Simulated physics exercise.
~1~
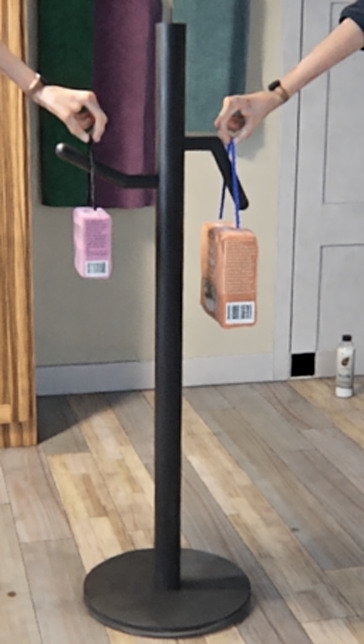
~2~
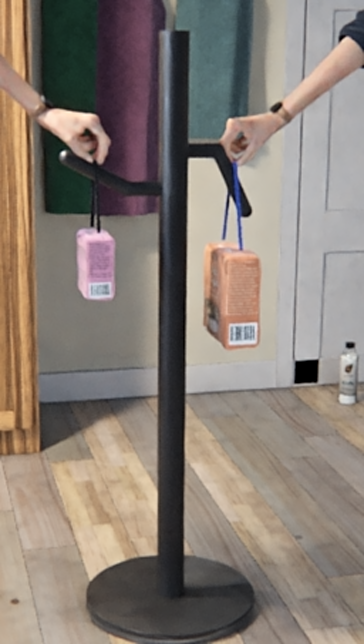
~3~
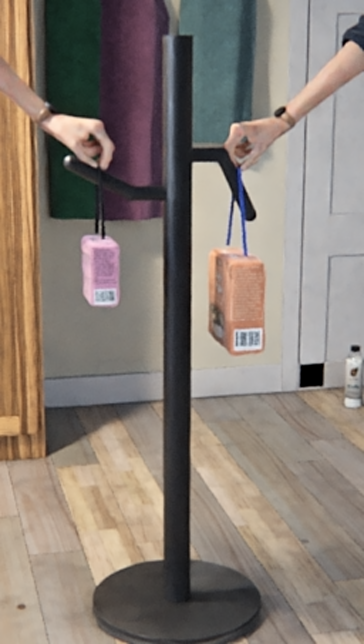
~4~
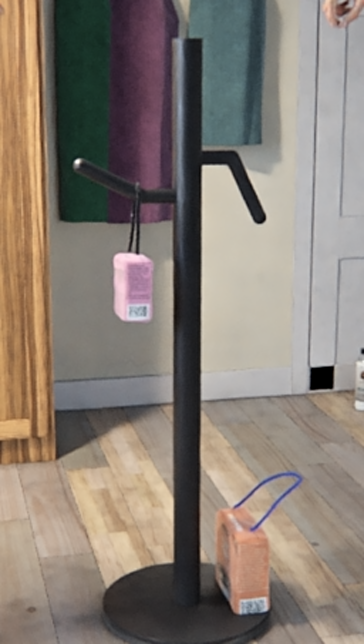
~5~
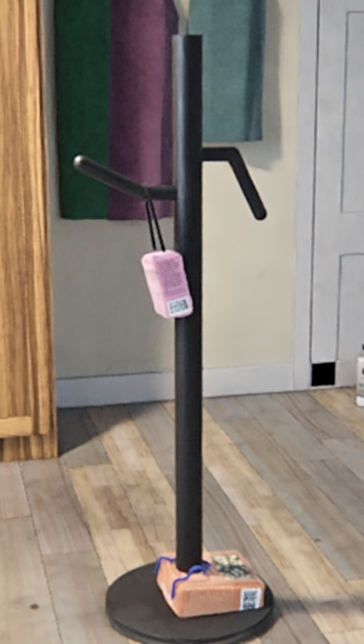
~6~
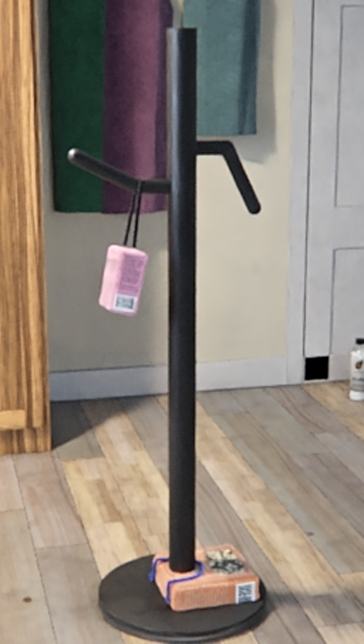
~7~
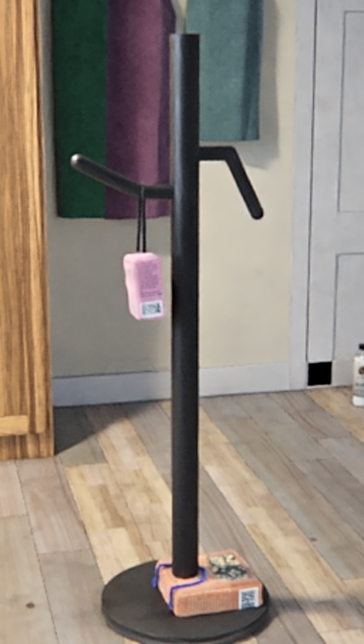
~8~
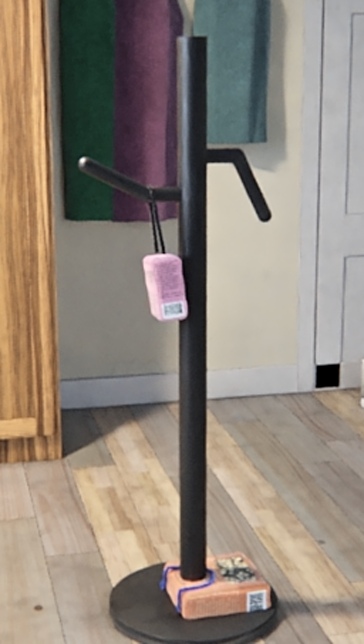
At first, two hands reach in from either side of a black coat stand, holding a small pink pouch by a black loop at the left peg and a larger orange bag by a blue loop at the right peg. The hands lower both items a little and then let go and draw away. The pink pouch stays on the left peg, but the orange bag drops from the right one toward the round base. It tips onto its side there, its blue loop slack. The pouch swings gently, and at the end it still hangs while the bag lies below.
